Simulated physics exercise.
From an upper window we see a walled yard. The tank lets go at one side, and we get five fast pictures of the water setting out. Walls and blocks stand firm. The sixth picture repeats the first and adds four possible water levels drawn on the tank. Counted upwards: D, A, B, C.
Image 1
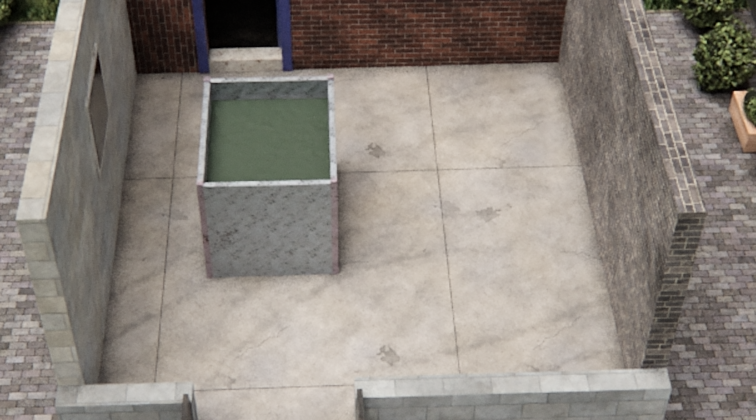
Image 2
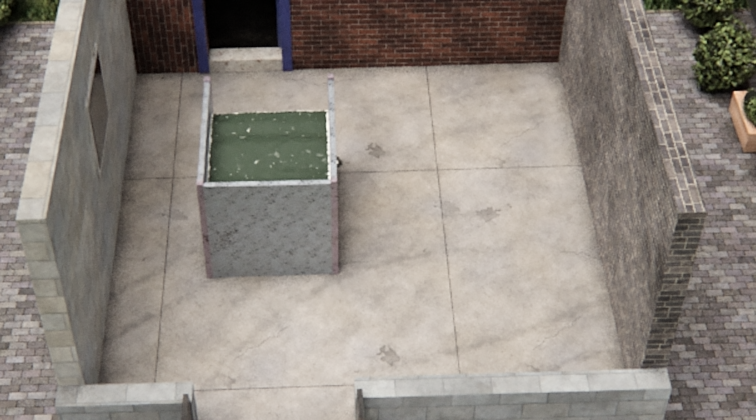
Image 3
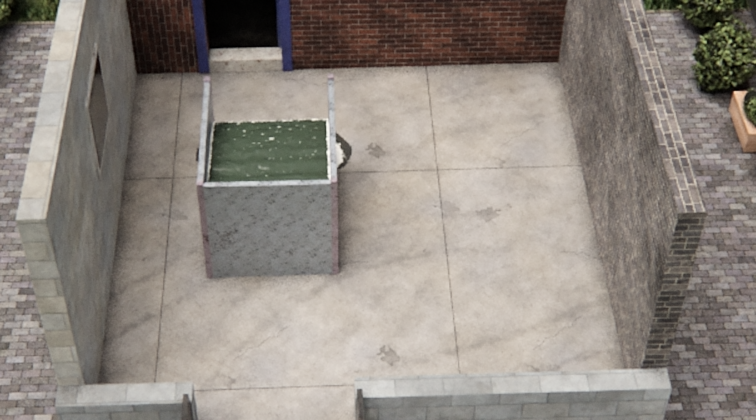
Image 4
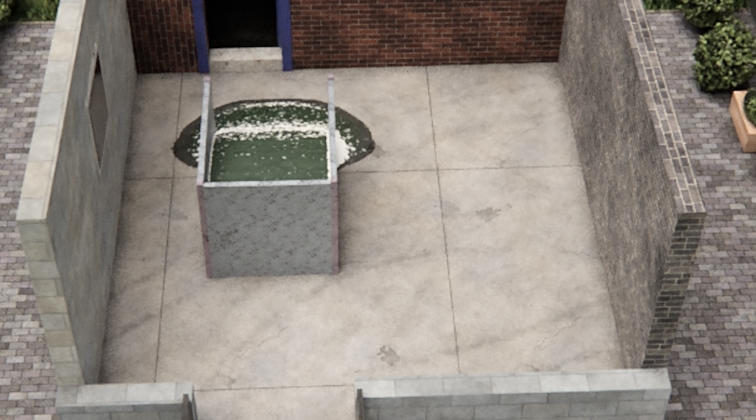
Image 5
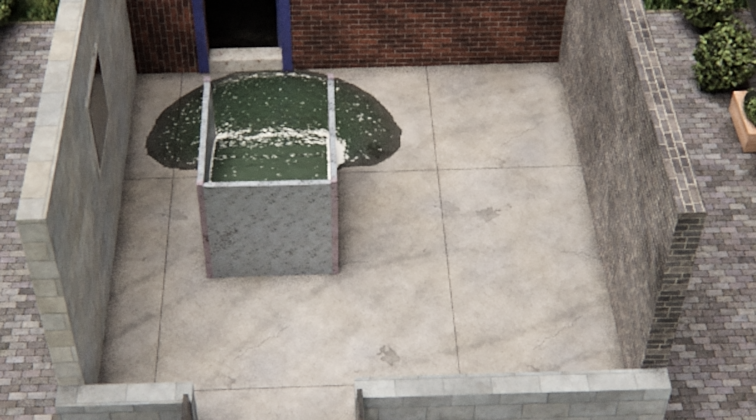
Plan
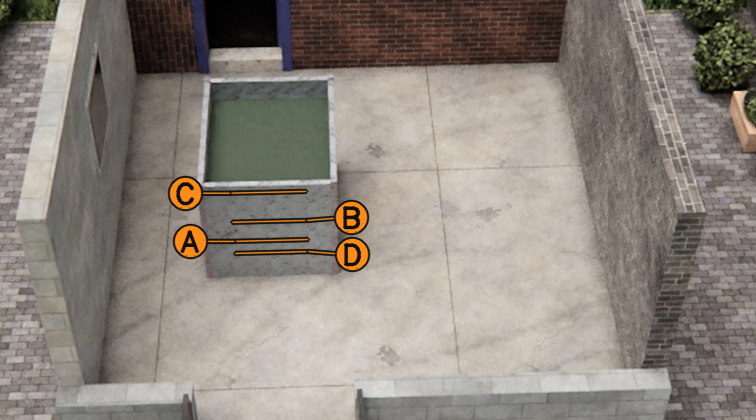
The clip shows a walled yard from above, with green water at rest in a grey tank before the far wall of the tank disappears and foaming water pours out behind it, spreading across the paving on both sides near the blue doorway.
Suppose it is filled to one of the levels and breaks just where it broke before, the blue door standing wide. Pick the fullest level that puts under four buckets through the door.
Go for D.
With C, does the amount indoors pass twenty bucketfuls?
Yes, clearly.
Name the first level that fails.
Here it is level A.
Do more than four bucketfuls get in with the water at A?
Yes.
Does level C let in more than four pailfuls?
Yes, it does.
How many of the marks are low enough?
One.
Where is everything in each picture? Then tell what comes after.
The first picture shows water in the tank at rest, its middle at (269, 146); foot of the blue doorway at (246, 71); open gate at (274, 376).
In the second picture, water covers 2 % of the ground, its front hidden from here.
In the third picture, water covers 4 % of the ground, its front hidden from here.
In the fourth picture, 8 % of the ground under water, visible out to (362, 137).
In the fifth picture, 16 % of the ground under water, visible out to (392, 129).
In orange, A at (271, 240); B at (269, 221); C at (268, 192); D at (271, 252); from the bottom up D, A, B, C.
If A is chosen, about 7 bucketfuls get in.
If B is chosen, dozens of bucketfuls pour in.
If C is chosen, dozens of bucketfuls pour in.
If D is chosen, a splash gets over, under a bucket.
